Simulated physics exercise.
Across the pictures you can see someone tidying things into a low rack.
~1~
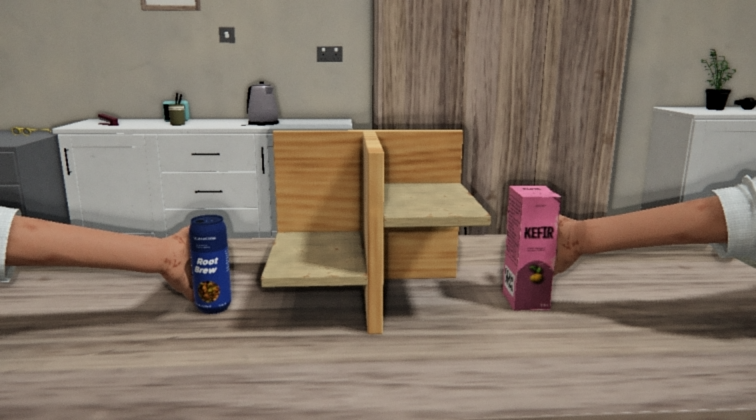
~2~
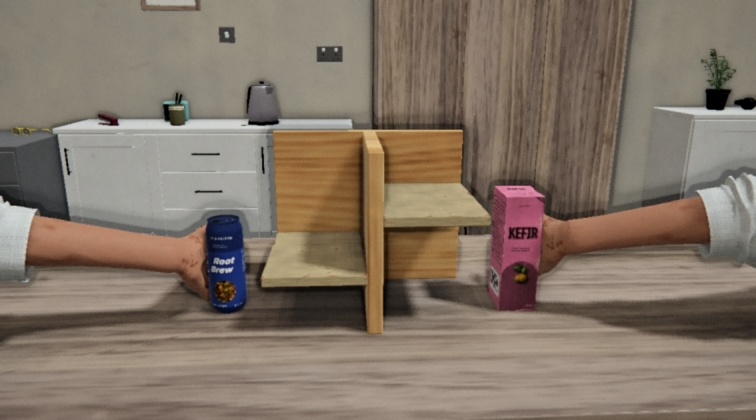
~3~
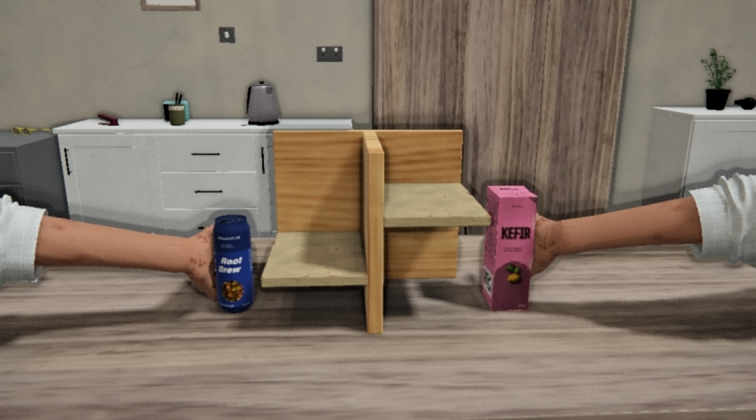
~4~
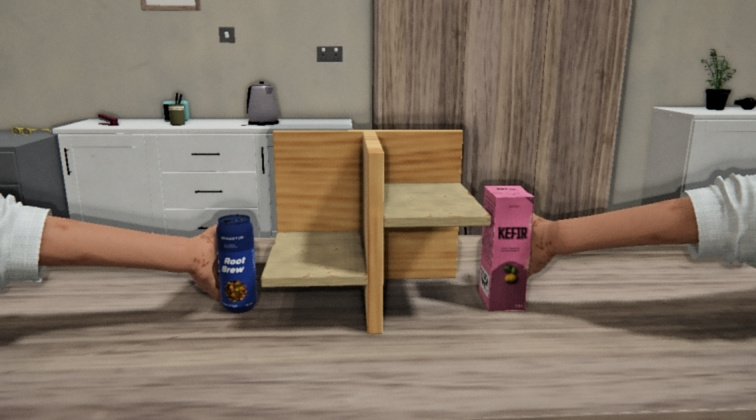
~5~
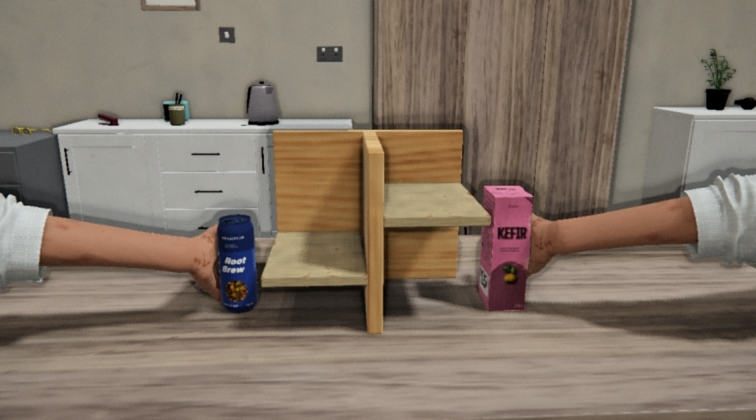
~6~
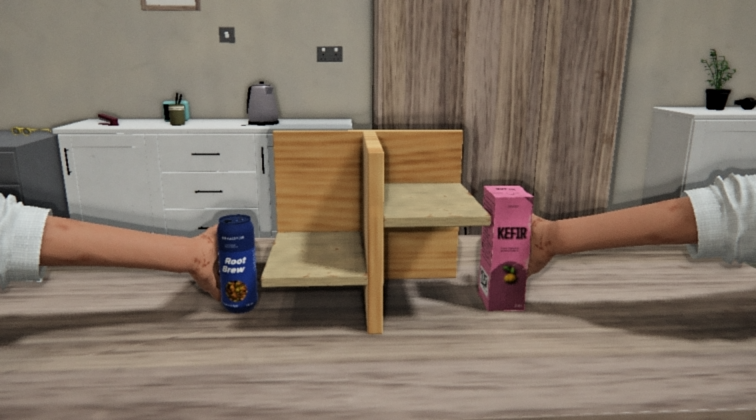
A small wooden rack with a tall central divider and two staggered shelves, the left one lower, stands on a wood-grain table in a kitchen, seen straight on. One hand holds a blue root beer can at left, another a pink kefir carton at right, before white cabinets and a grey kettle. Both hands slide them inward a short way, then stay nearly still; the camera is fixed.
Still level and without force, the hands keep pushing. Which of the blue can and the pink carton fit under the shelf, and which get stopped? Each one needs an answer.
As it turns out, the blue can gets stopped, the pink carton gets stopped.
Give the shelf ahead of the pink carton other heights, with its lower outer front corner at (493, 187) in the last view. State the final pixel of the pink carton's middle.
It comes to rest around (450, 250).
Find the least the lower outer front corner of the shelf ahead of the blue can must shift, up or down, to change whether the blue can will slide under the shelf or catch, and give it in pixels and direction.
Move it up some 48 pixels and it switches.
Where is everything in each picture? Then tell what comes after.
Hands sliding the things forward; blue can (210, 265); pink carton (529, 248); shelf (372, 225), in the first frame.
Hands sliding the things forward; pink carton (515, 248); shelf (372, 225), in the second frame.
Hands sliding the things forward; blue can (234, 265); shelf (372, 225), in the third frame.
Hands sliding the things forward; pink carton (505, 248); shelf (372, 225), in the fourth frame.
Hands sliding the things forward; blue can (237, 265); shelf (372, 225), in the fifth frame.
Hands sliding the things forward; blue can (237, 265); pink carton (504, 248); shelf (372, 225), in the sixth frame.
Then, 0.22 s after the last picture, blue can sliding up to the opening near (248, 264); pink carton sliding up to the opening near (494, 248).
At rest, the blue can catches on the edge, near (252, 264); the pink carton catches on the edge, near (490, 249).
